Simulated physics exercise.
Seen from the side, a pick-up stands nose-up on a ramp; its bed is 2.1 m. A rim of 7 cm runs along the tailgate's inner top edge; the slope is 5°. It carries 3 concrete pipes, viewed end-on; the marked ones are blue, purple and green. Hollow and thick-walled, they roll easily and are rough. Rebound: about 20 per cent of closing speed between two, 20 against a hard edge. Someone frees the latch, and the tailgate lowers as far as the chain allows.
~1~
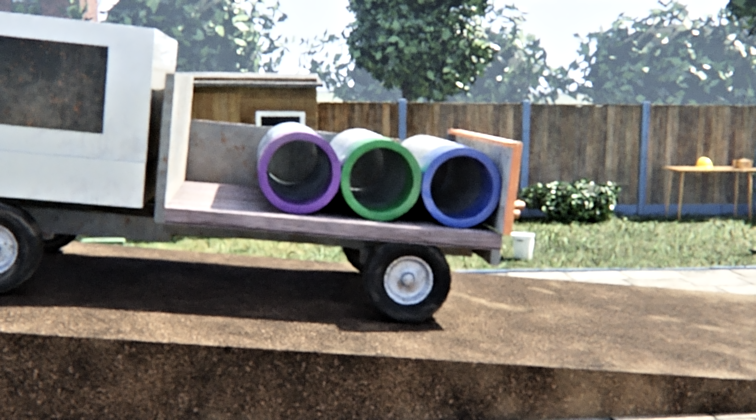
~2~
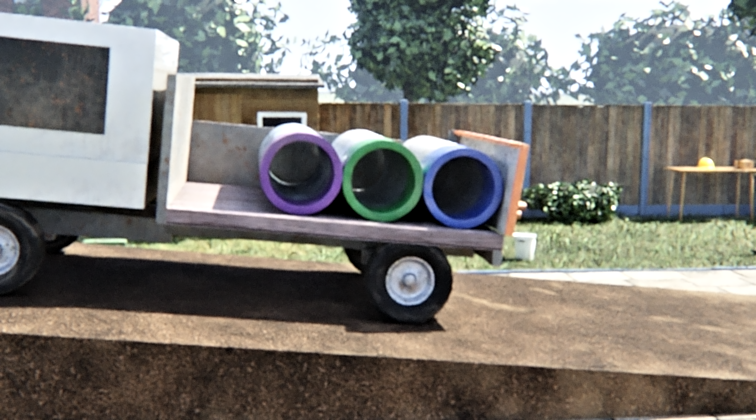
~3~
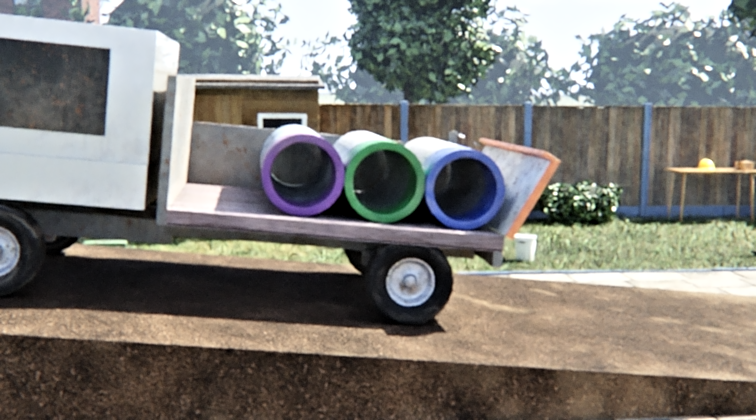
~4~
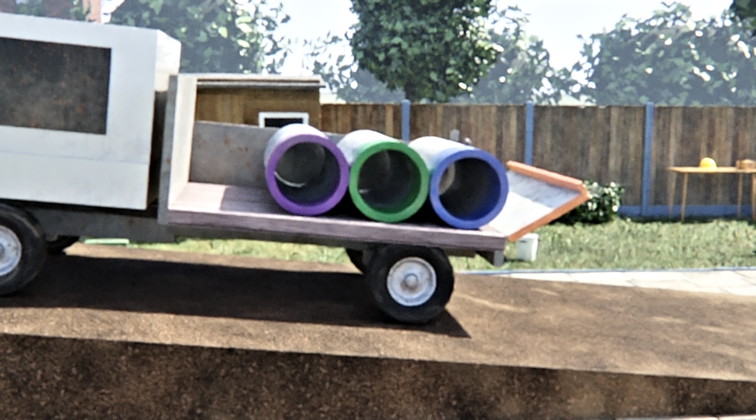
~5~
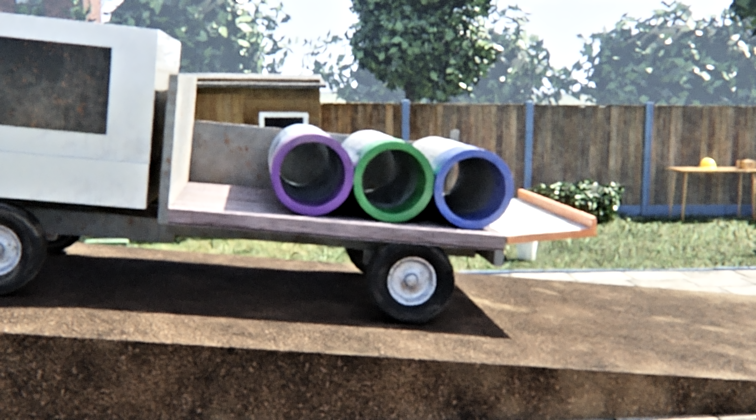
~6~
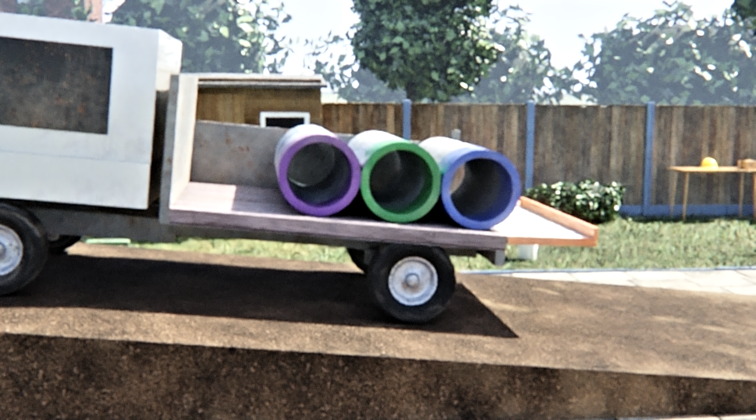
In the video, a pick-up stands nose-up on a brown ramp, carrying three hollow pipes with purple, green and blue ends. The orange-edged tailgate swings down to the right until nearly level, while the pipes shift slightly rightward along the bed.
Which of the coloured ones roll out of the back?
Blue: Does not, purple: Does not, green: Does not.
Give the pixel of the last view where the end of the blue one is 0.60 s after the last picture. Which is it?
(516, 192), roughly.
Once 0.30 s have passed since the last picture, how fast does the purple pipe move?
Near 0.4 m/s at that time.
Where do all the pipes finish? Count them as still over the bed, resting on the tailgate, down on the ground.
2, 1 and 0.
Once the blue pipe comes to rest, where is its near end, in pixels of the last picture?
Around (564, 192).
Another 0.3 s on from the last picture, blue is on the bed, 5 cm short of the hinge, rolling right; purple is on the bed, 110 cm short of the hinge, rolling right; green is on the bed, 60 cm short of the hinge, rolling right; 0 out so far.
Another 0.6 s on from the last picture, blue is on the gate, 5 cm past the hinge, rolling right; purple is on the bed, 95 cm short of the hinge, rolling right; green is on the bed, 45 cm short of the hinge, rolling right; 0 out so far.
Another 1.0 s on from the last picture, blue is on the gate, 25 cm past the hinge, rolling right; purple is on the bed, 75 cm short of the hinge, rolling right; green is on the bed, 25 cm short of the hinge, rolling right; 0 out so far.
In the end (1.4 s after the last picture), blue is on the gate, 40 cm past the hinge; purple is on the bed, 65 cm short of the hinge; green is on the bed, 15 cm short of the hinge; 0 out so far.
